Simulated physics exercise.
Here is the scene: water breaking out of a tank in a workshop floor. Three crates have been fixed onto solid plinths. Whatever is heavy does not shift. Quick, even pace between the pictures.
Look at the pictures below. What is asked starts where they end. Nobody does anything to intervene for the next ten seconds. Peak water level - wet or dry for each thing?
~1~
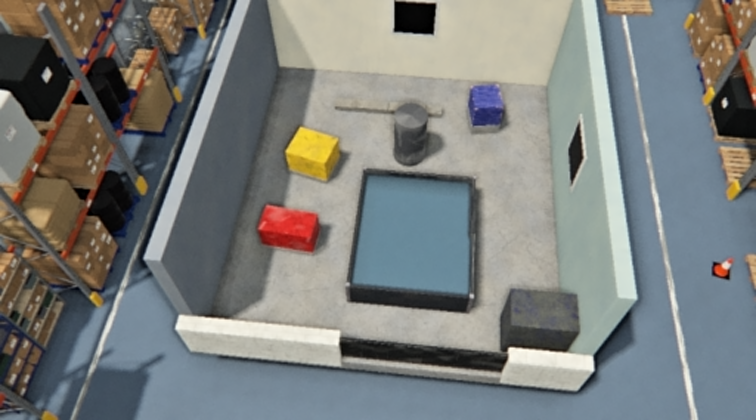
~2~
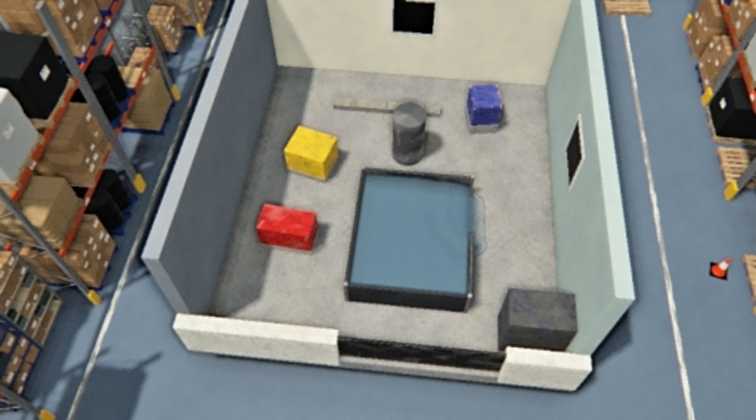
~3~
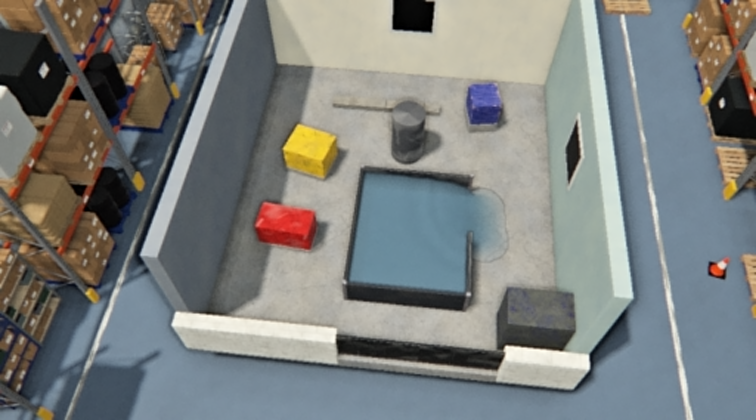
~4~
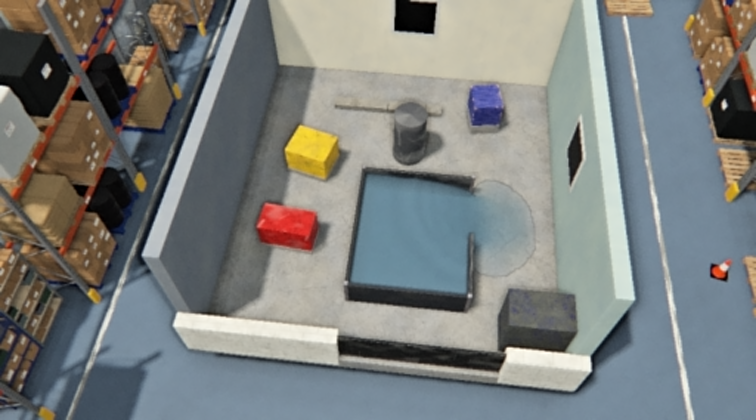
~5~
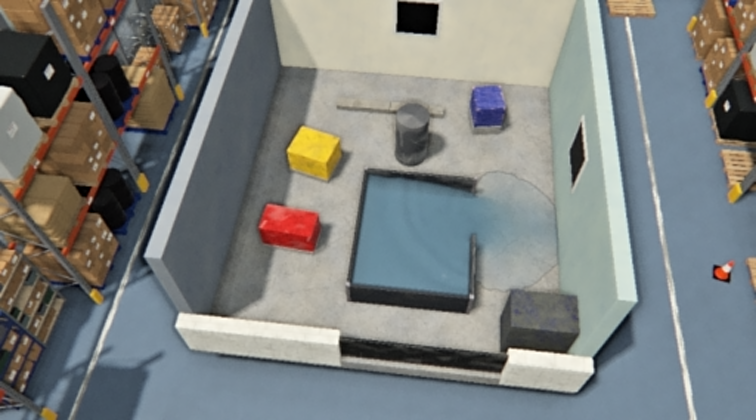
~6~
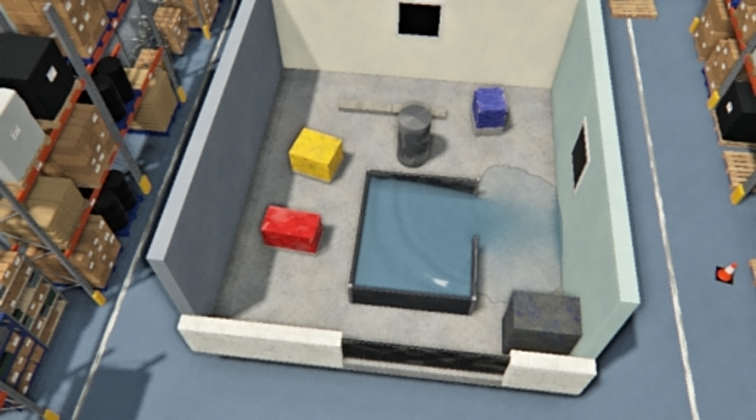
As I see it, the blue crate comes through untouched. The red crate comes through with water on it. The yellow crate comes through untouched.
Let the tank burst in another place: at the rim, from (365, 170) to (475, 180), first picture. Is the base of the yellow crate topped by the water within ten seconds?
Per crate - yellow crate: Flooded.
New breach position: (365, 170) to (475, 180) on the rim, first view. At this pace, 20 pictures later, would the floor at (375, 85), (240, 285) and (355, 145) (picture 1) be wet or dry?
Sodden, then spared, then sodden.
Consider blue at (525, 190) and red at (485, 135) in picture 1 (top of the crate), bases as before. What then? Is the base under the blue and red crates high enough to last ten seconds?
The blue crate is reached, while the red crate is reached.
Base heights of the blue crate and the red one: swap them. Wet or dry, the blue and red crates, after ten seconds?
Blue crate: Is reached; red crate: Stays clear.
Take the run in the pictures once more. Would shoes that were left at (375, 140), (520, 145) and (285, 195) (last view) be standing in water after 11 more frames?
First spared, second inundated, third spared.
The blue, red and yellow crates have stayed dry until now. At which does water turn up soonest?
Answer: The crate marked blue.
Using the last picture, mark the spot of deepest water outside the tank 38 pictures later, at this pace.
I'd put it around (551, 94).
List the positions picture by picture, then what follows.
The tank at (414, 231) is whole and still, in the first picture.
The front is at (474, 252), out from the gap at (468, 217), in the second picture.
The front is at (492, 256), out from the gap at (467, 217), in the third picture.
Water pours out at (468, 219) and has run to (529, 250), in the fourth picture.
The front is at (558, 256), out from the gap at (470, 220), in the fifth picture.
The front is at (561, 281), out from the gap at (472, 221), in the sixth picture.
A moment on, water covers 15 % of the floor; the blue crate not reached, the red crate not reached, the yellow crate not reached.
Next, water covers 25 % of the floor; the blue crate water round its plinth, the red crate not reached, the yellow crate not reached.
Then, water covers 40 % of the floor; the blue crate water round its plinth, the red crate not reached, the yellow crate not reached.
Later, water covers 65 % of the floor; the blue crate water round its plinth, the red crate not reached, the yellow crate not reached.
In the end, water covers 95 % of the floor; the blue crate stayed above the water, the red crate was topped, the yellow crate stayed above the water.
